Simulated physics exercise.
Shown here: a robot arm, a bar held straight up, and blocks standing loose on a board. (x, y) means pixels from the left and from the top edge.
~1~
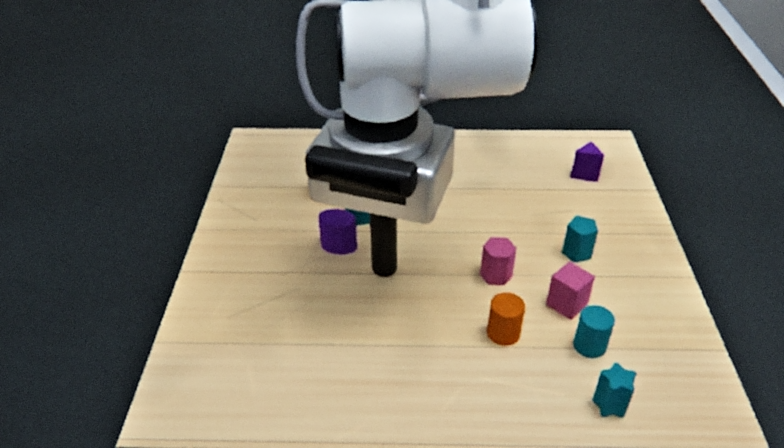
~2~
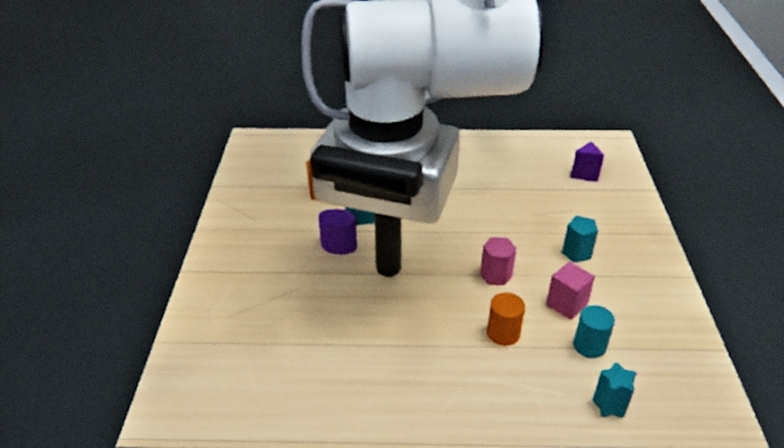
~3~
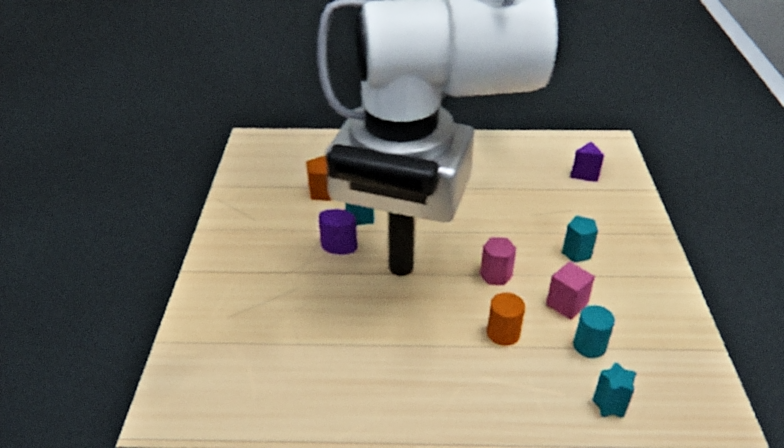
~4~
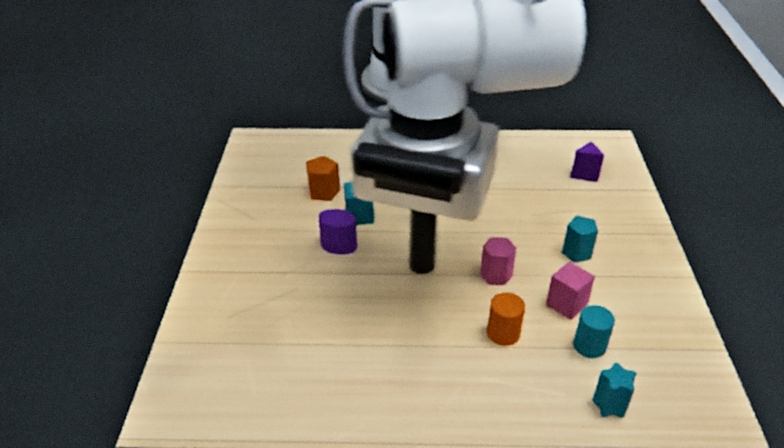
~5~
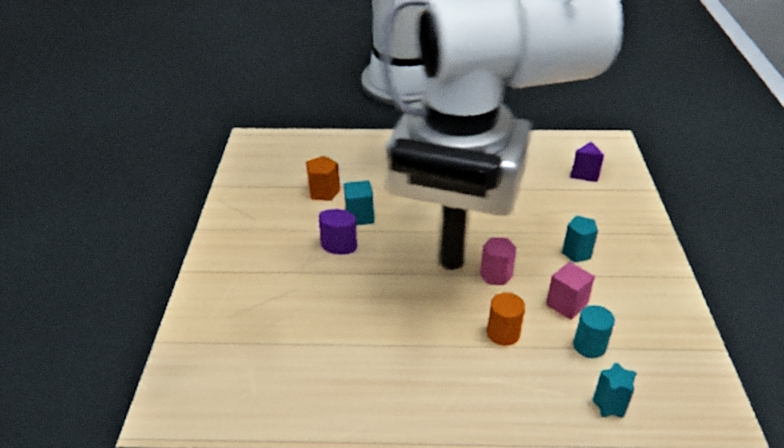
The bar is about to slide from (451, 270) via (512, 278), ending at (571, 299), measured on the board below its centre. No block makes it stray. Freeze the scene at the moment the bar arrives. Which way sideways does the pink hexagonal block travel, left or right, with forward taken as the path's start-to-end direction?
With start-to-end as forward, it shifts left.
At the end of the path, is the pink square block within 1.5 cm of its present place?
My answer is no.
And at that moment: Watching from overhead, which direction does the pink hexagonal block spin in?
It is turned anticlockwise.
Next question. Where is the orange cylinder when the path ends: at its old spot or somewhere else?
That block remains where it is.
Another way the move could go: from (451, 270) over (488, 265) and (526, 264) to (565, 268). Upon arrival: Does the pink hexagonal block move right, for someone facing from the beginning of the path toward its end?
Short answer: Yes.
On the path given first. One third of the way, bar (492, 267); pink hexagonal block (525, 249).
Two thirds of the way, bar (534, 277); pink hexagonal block (565, 251), turned 40° anticlockwise.
At the end, bar (573, 292); pink hexagonal block (584, 252), turned 90° anticlockwise; orange cylinder not moved; pink square block (602, 289), turned 25° clockwise; turquoise cylinder not moved.
